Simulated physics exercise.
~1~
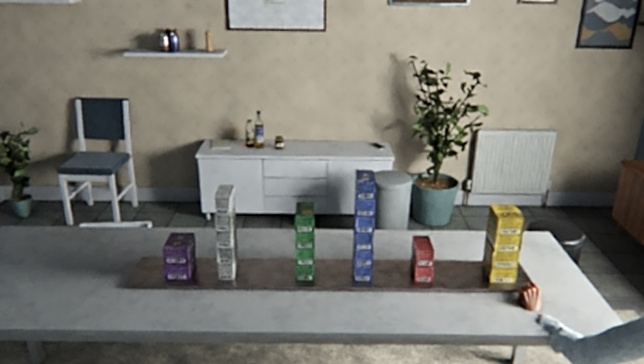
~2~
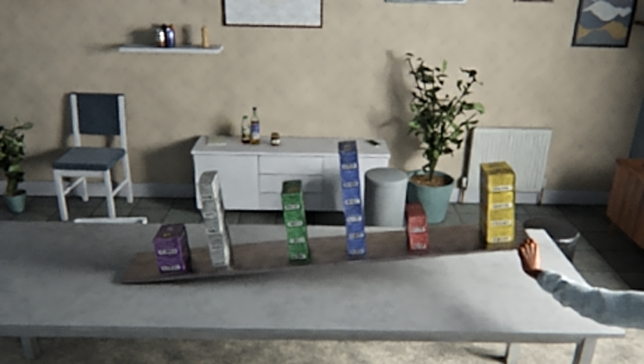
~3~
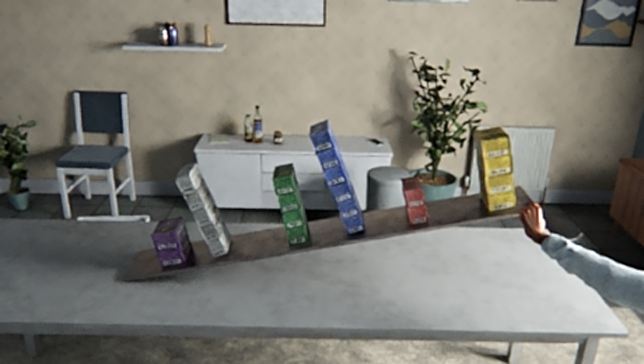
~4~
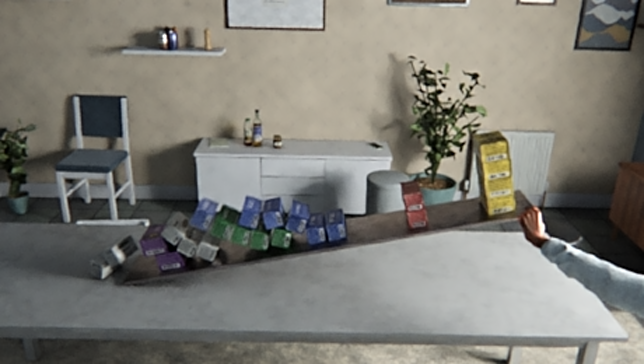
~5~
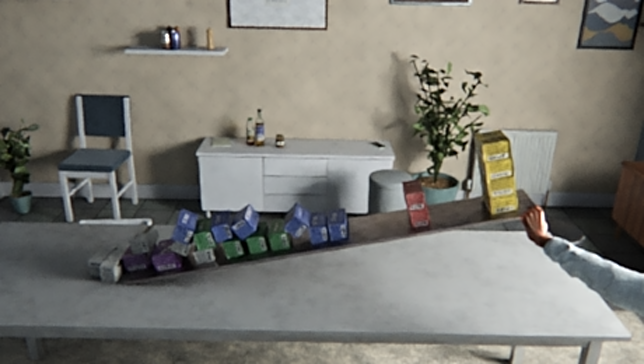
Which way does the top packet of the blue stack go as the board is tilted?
It moves to the left, toward the lower end of the board, as the blue stack leans and falls over.
